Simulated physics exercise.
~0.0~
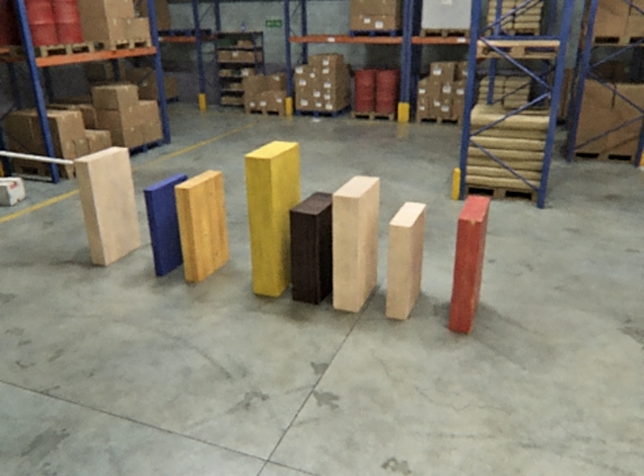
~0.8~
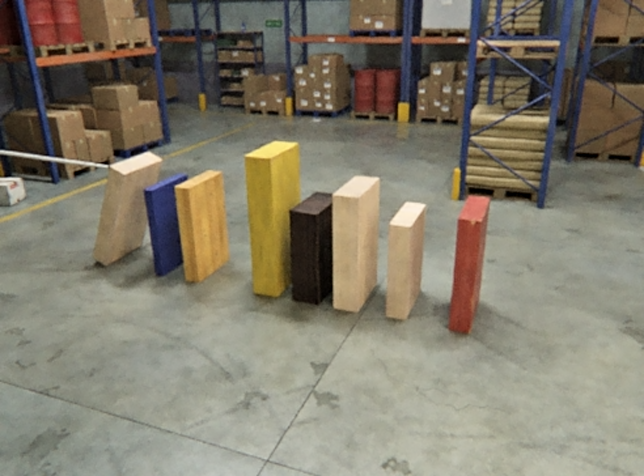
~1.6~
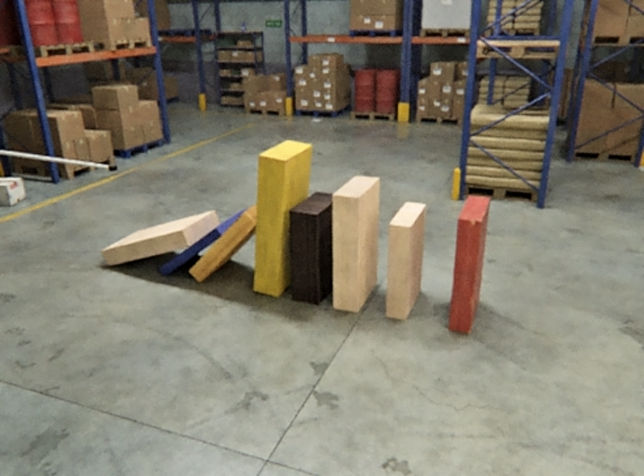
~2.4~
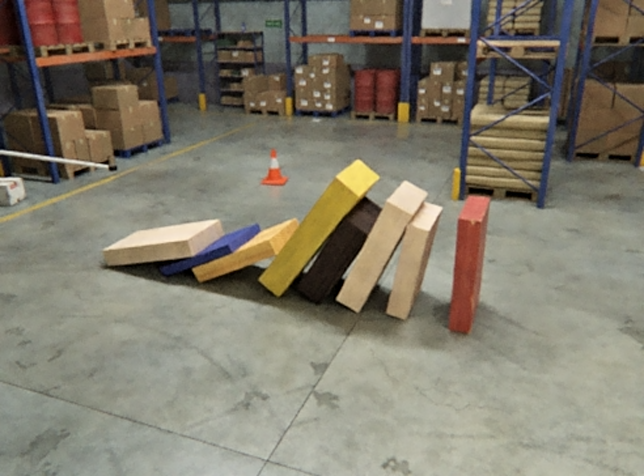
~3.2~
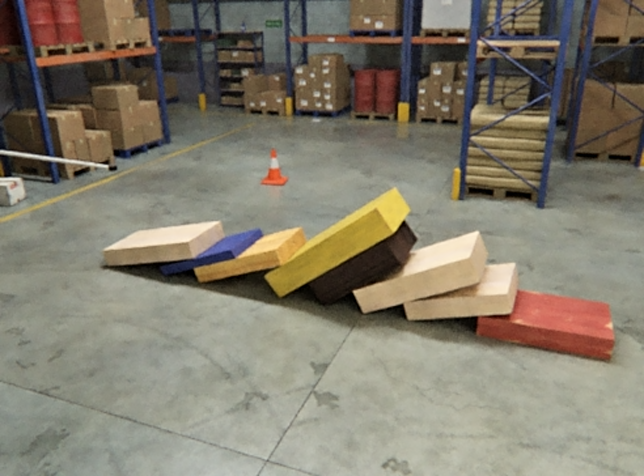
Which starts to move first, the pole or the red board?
The pole starts to move first, pushing in from the left while the red board still stands upright. The red board goes over only at the end.
